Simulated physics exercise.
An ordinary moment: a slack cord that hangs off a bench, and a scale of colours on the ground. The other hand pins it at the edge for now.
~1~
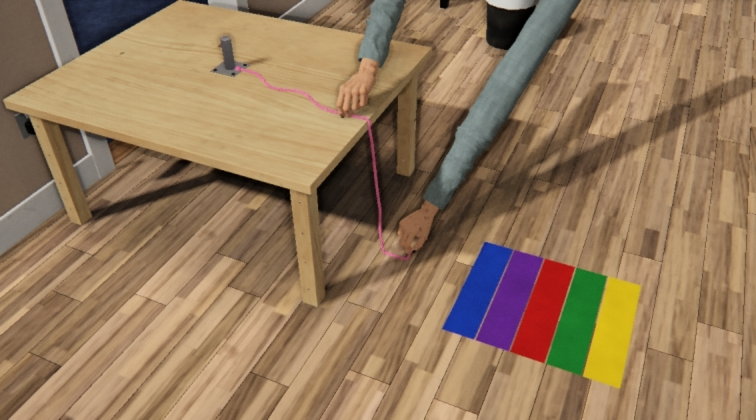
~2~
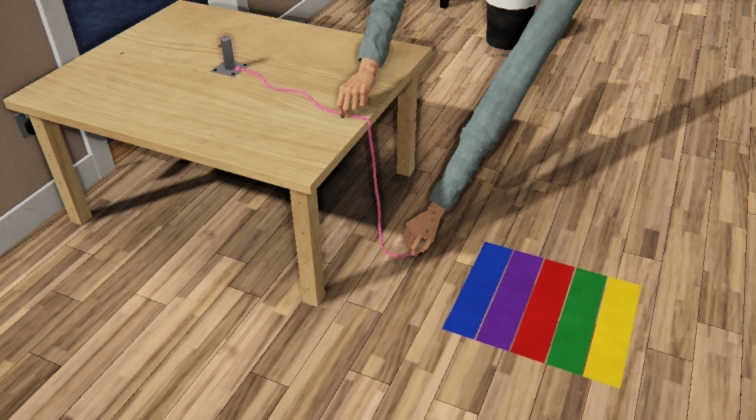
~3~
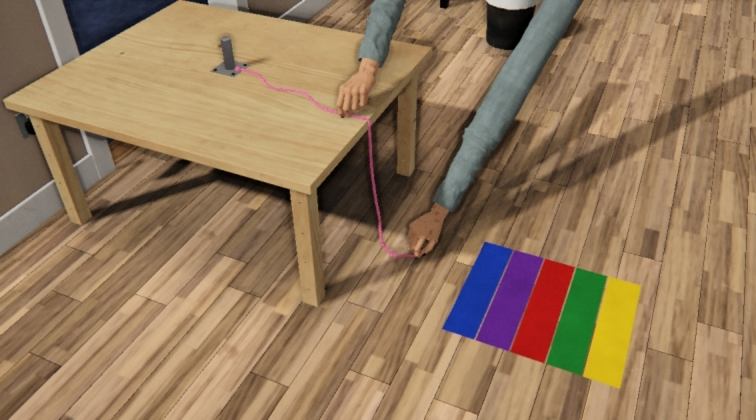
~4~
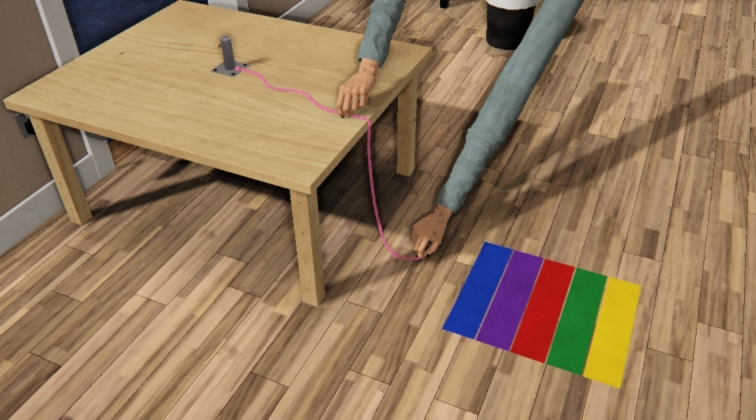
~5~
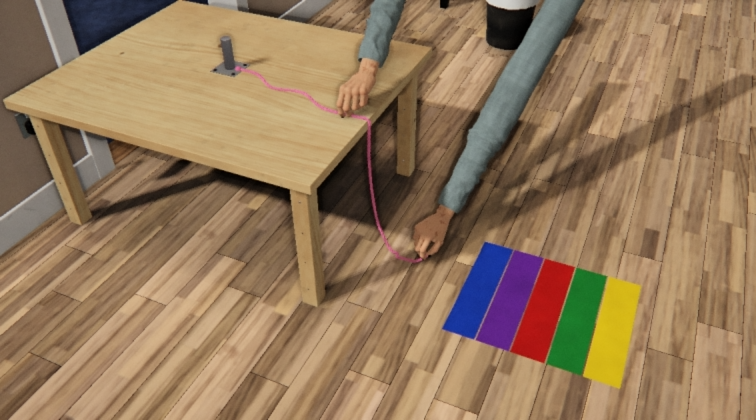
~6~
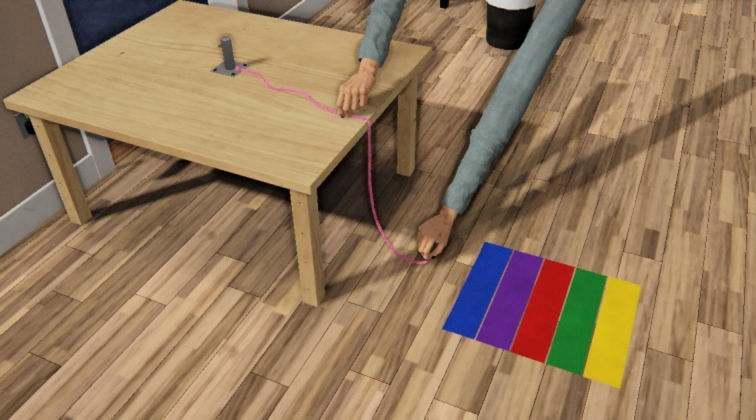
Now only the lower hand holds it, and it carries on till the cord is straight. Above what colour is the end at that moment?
The end stops over the purple strip.
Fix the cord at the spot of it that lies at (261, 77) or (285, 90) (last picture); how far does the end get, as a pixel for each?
In that order: (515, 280) and (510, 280).
Soon after, end near (459, 266); short of the strips.
Then, end near (494, 277); over blue.
At full stretch, end near (514, 283); over purple. It gets as far as the purple strip.
